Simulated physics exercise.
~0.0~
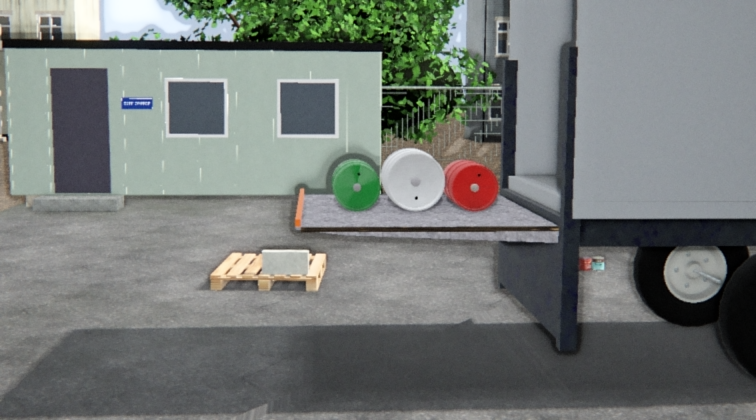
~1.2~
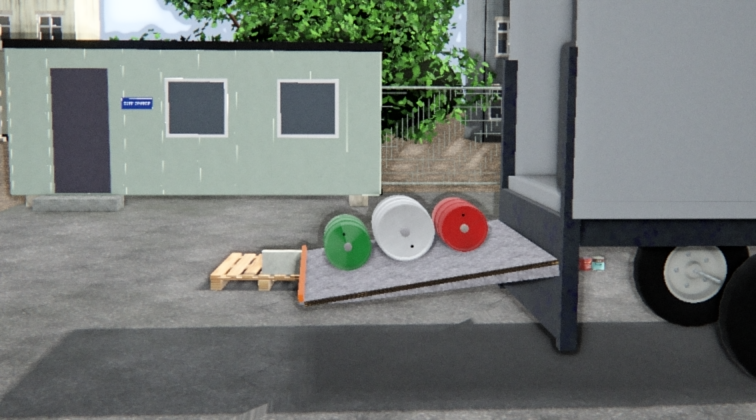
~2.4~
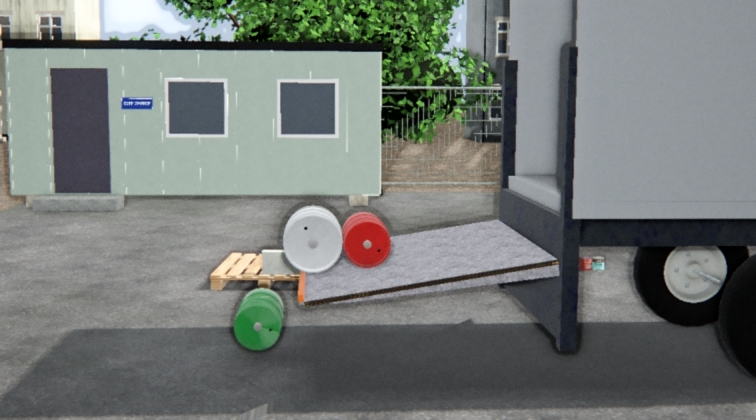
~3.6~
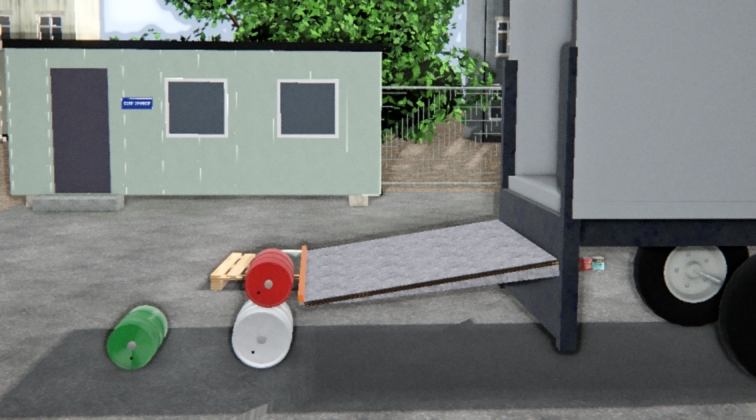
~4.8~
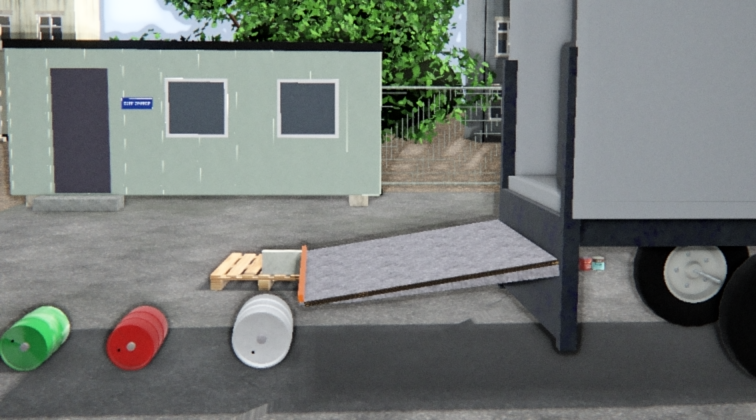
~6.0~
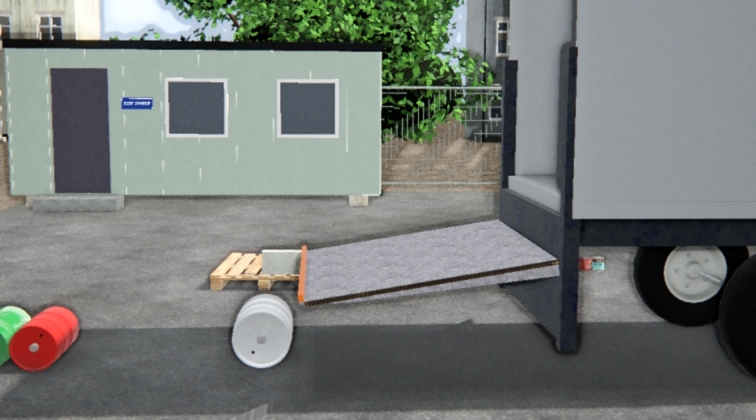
In a paved yard with a pale green cabin and a leafy tree behind, a parked truck is seen from the side, its tail-lift reaching out to the left. On the grey platform lie a green, a white and a red barrel, with a wooden pallet on the ground nearby. The platform lowers and tips down to the left, and the barrels roll toward its orange edge. The green one drops off first, then the white, then the red, which comes down on top of the white. Finally, the white barrel rests below the edge while red and green sit together at far left.
